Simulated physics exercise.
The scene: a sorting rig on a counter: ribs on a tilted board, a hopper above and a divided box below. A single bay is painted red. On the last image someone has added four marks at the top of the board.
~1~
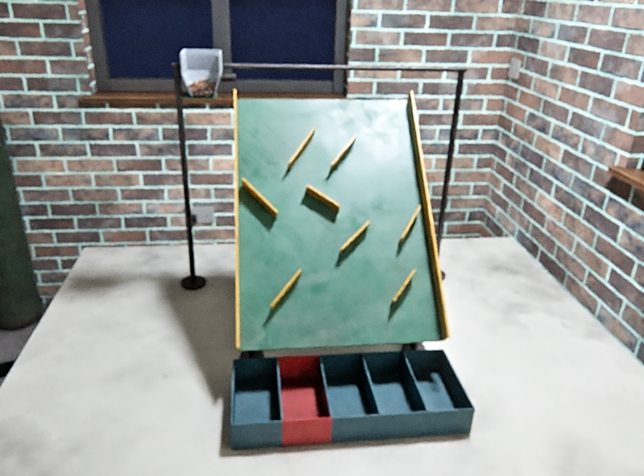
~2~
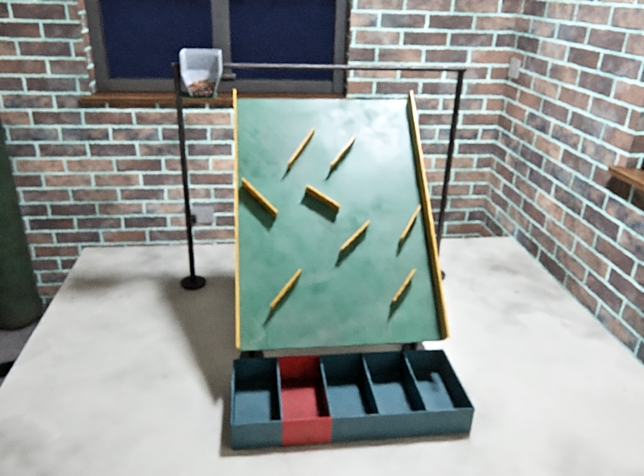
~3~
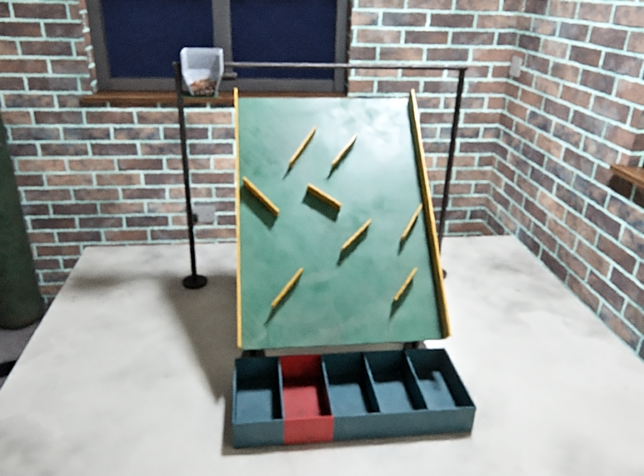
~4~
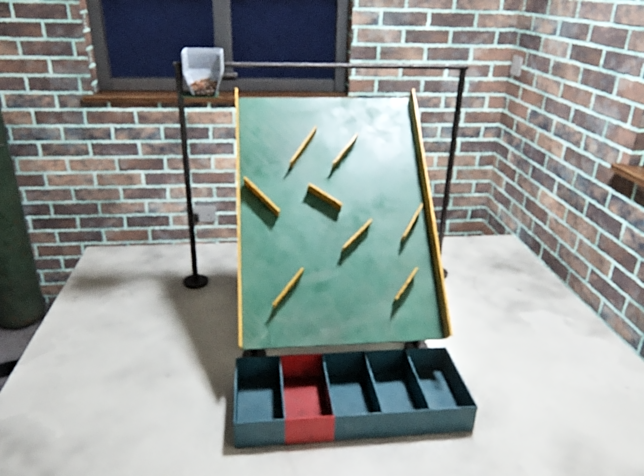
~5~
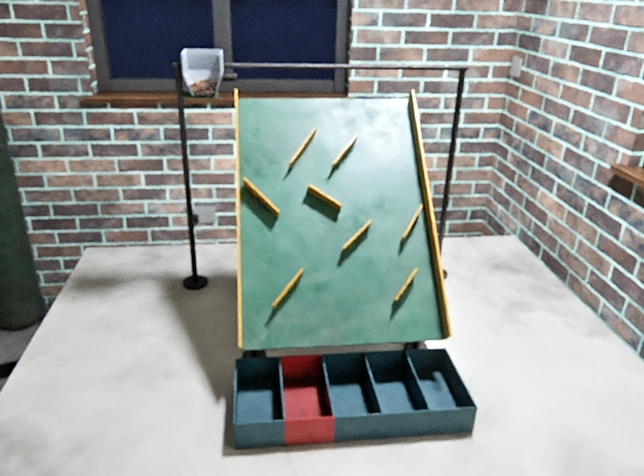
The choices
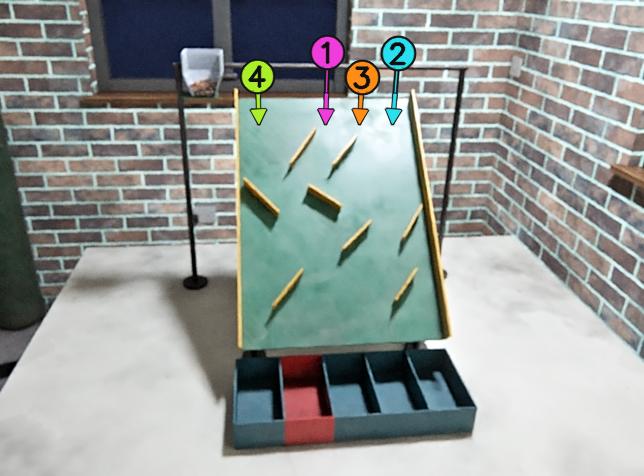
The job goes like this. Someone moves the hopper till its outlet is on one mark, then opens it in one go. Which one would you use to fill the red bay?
1.
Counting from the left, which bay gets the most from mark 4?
The third from the left.
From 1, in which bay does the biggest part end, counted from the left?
The second.
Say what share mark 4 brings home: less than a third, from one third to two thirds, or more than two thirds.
It is less than a third.
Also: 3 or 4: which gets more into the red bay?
Here it is mark 3.
On the marked copy, mark 1 meets the board at (325, 118); mark 2 meets the board at (392, 118); mark 3 meets the board at (359, 118); mark 4 meets the board at (258, 118).
With 1, about two thirds in the red bay, about a third in other bays.
With 2, a small part in the red bay, most in other bays, a small part outside the box.
With 3, about a quarter in the red bay, about two thirds in other bays, a small part outside the box.
With 4, none in the red bay, nearly all in other bays, a stray few held on the board, a small part outside the box.
